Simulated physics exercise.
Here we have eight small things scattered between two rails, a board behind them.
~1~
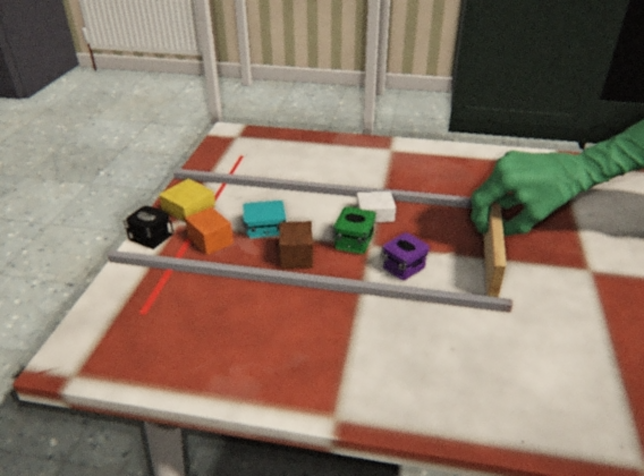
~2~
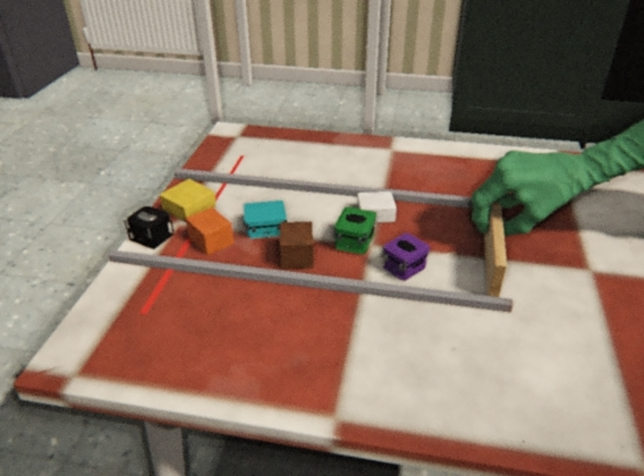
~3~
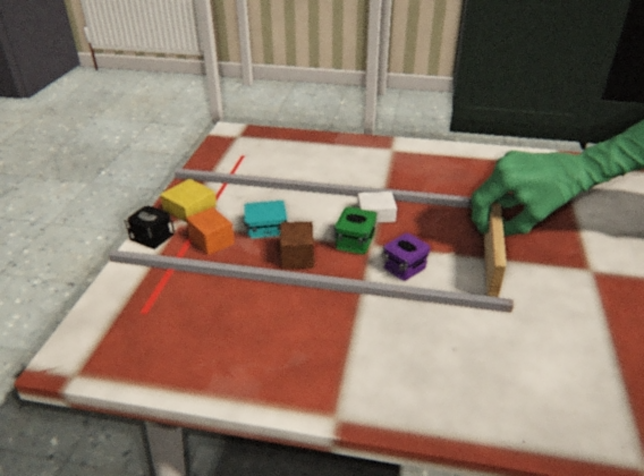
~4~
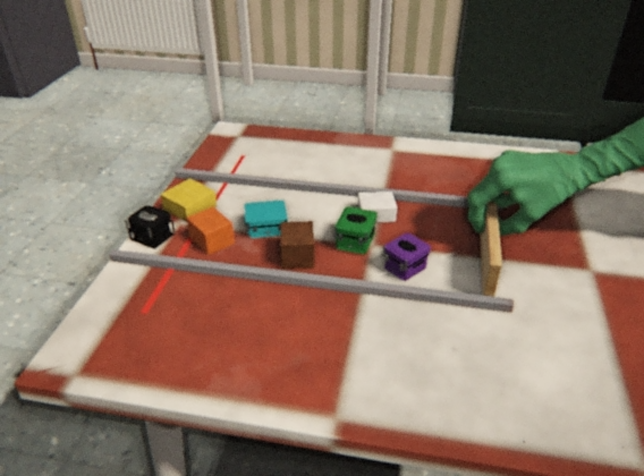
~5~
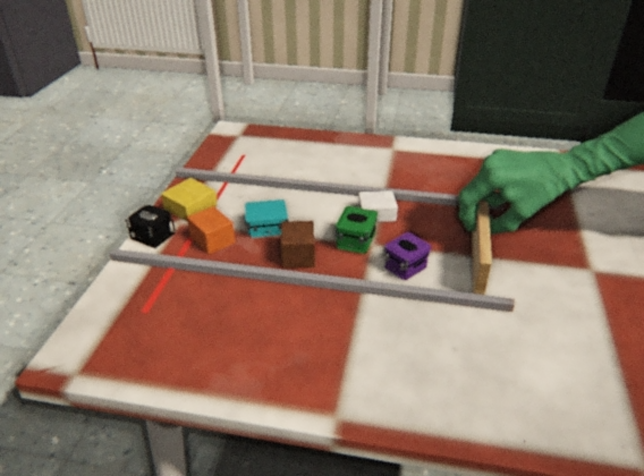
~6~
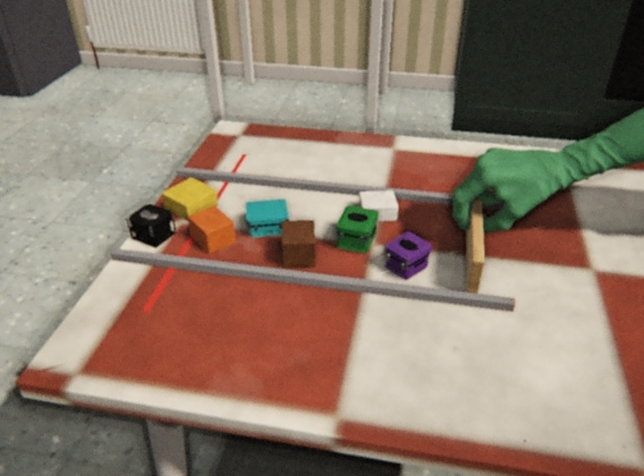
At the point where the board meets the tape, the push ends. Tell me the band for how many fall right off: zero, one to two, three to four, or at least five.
It ends with three or four gone from the table.
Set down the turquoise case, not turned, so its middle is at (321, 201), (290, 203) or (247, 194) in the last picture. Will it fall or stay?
Results in turn - saved; saved; saved.
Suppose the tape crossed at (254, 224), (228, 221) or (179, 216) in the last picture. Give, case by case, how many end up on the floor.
Floor tally per try: 0 / 1 / 5.
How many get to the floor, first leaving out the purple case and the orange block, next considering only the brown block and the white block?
That gives 1 for the first pair taken away and 2 for the second.
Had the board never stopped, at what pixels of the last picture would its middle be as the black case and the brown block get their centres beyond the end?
I'd put it close to (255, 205), and close to (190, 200) for the other one.
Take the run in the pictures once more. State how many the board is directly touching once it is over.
So the total is 3.
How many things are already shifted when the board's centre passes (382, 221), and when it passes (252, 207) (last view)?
First 3, then 8.
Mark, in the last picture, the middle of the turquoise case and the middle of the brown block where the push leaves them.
The first comes to rest at (161, 200), and the second at (139, 233).
Soon after, none off yet; black case at rest near (152, 225); yellow block at rest near (190, 199); orange block at rest near (212, 230).
After that, none off yet; black case tilting a little near (116, 223); yellow block displaced about its own width near (166, 192); orange block displaced well along near (157, 219).
In the end, the number that fall off is three or four; gone, orange block, yellow block and black case.
